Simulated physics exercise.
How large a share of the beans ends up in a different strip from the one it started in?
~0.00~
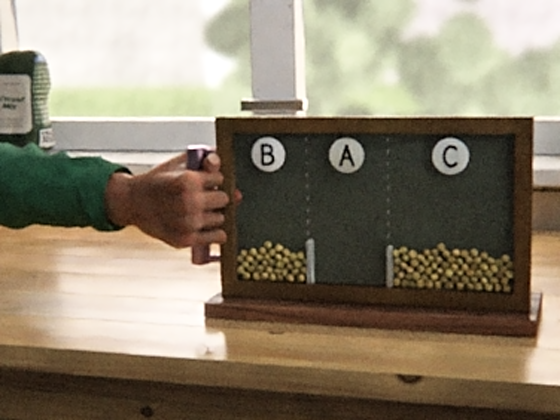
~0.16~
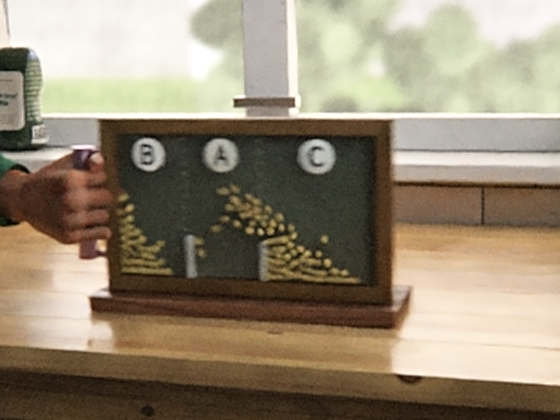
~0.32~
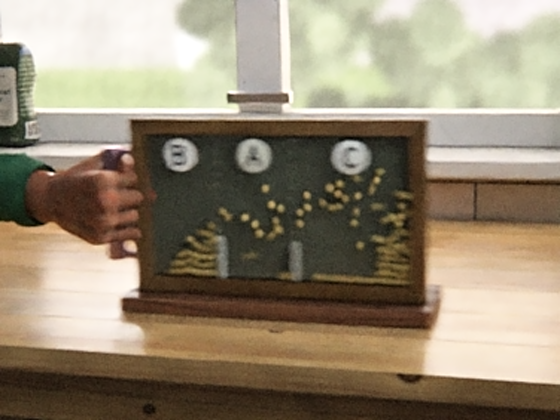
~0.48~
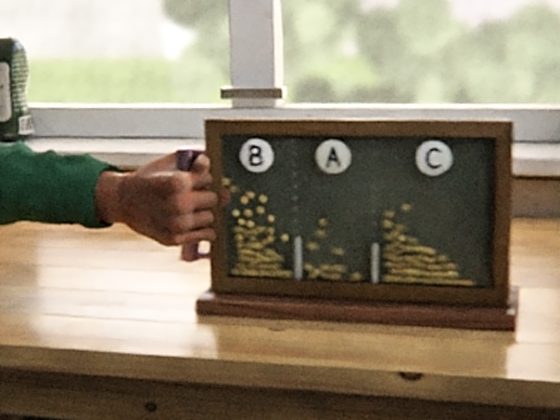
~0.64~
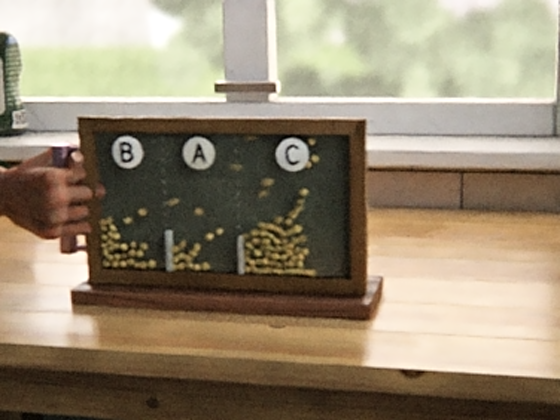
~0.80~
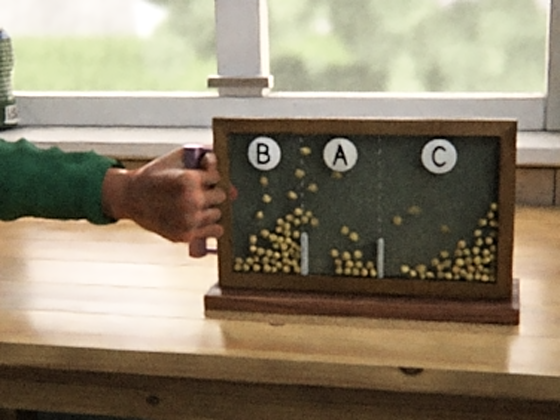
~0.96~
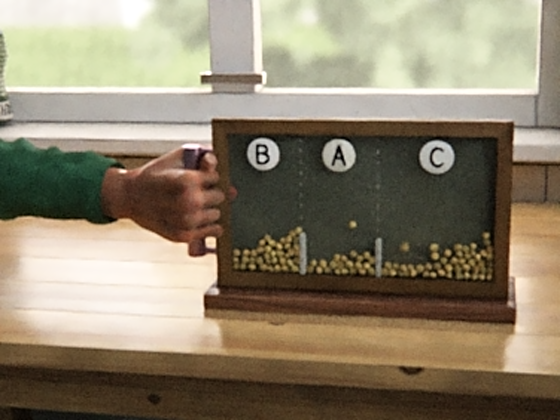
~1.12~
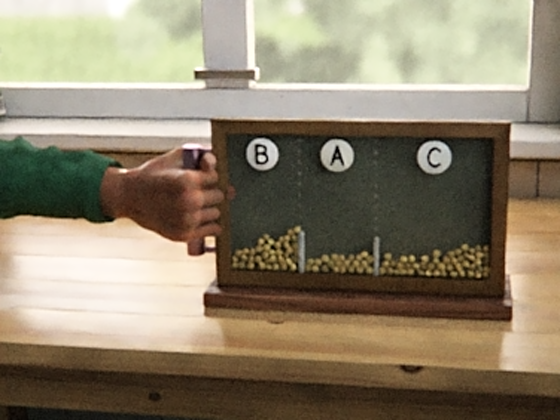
A high share, more than a quarter of the beans, finishes in another strip. The middle strip, A, starts empty and ends with a layer of beans, while the pile in C is lower than before.
